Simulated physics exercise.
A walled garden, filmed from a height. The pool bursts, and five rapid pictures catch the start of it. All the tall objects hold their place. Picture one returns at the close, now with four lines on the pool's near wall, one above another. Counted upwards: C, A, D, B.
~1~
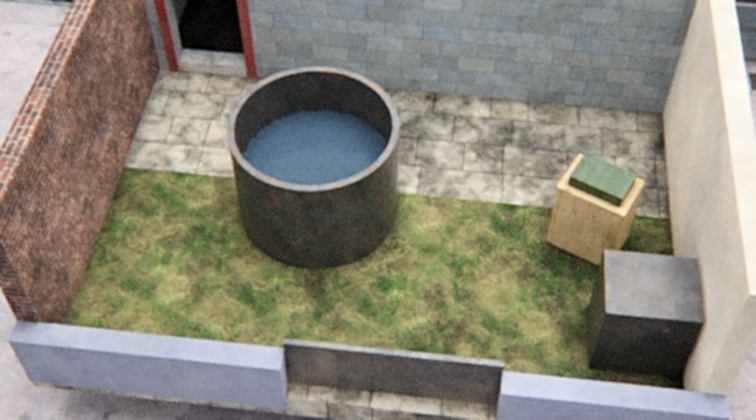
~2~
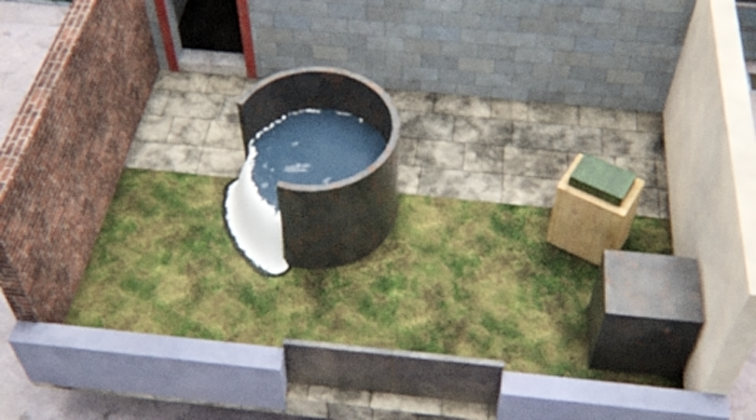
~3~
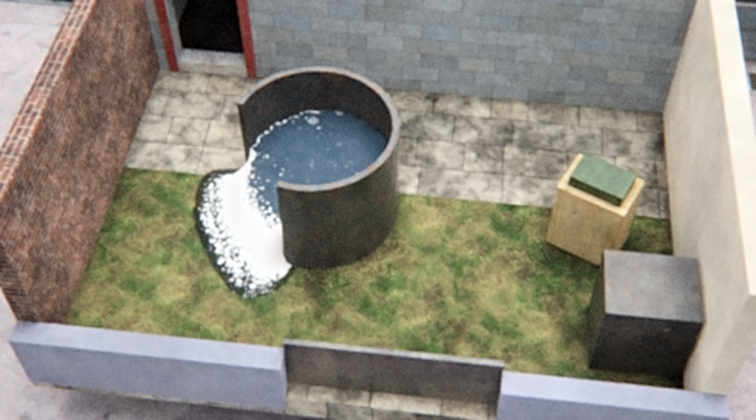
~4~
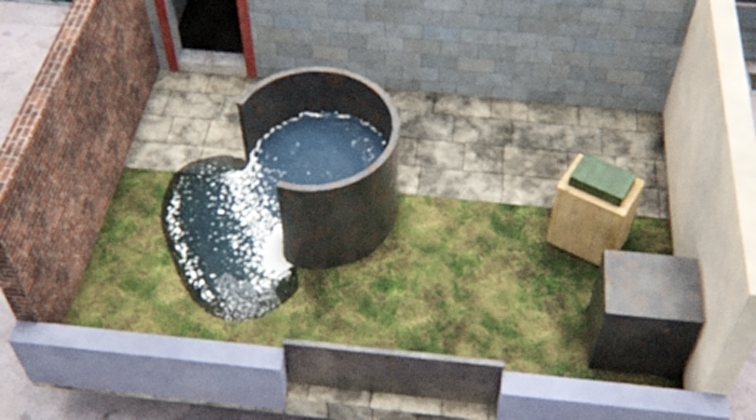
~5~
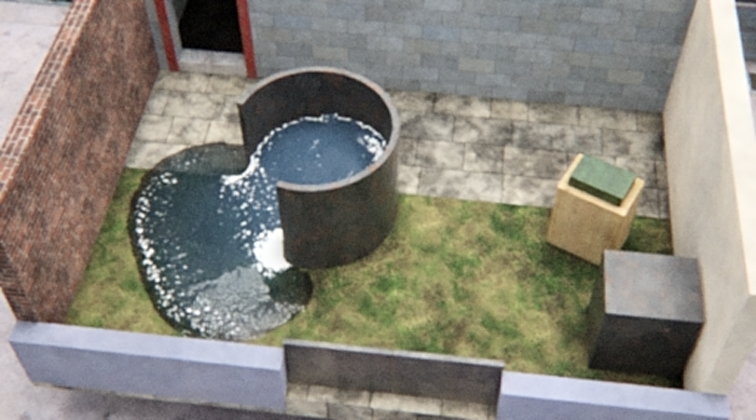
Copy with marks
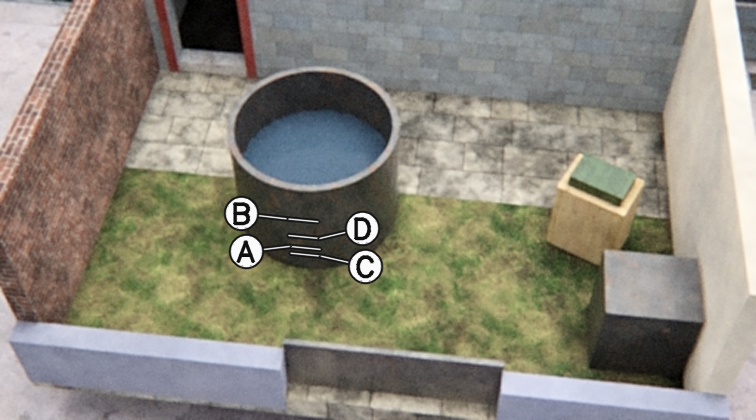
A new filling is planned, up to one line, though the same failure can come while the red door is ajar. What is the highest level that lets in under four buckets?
The limit is B.
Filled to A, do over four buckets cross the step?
No, that is safe.
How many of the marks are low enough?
All of them.
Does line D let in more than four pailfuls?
No, that is safe.
In white, A at (305, 247); B at (302, 220); C at (305, 254); D at (303, 236); from the bottom up C, A, D, B.
Choosing A, nothing gets over.
Choosing B, a bucket or two gets in.
Choosing C, nothing gets over.
Choosing D, nothing gets over.
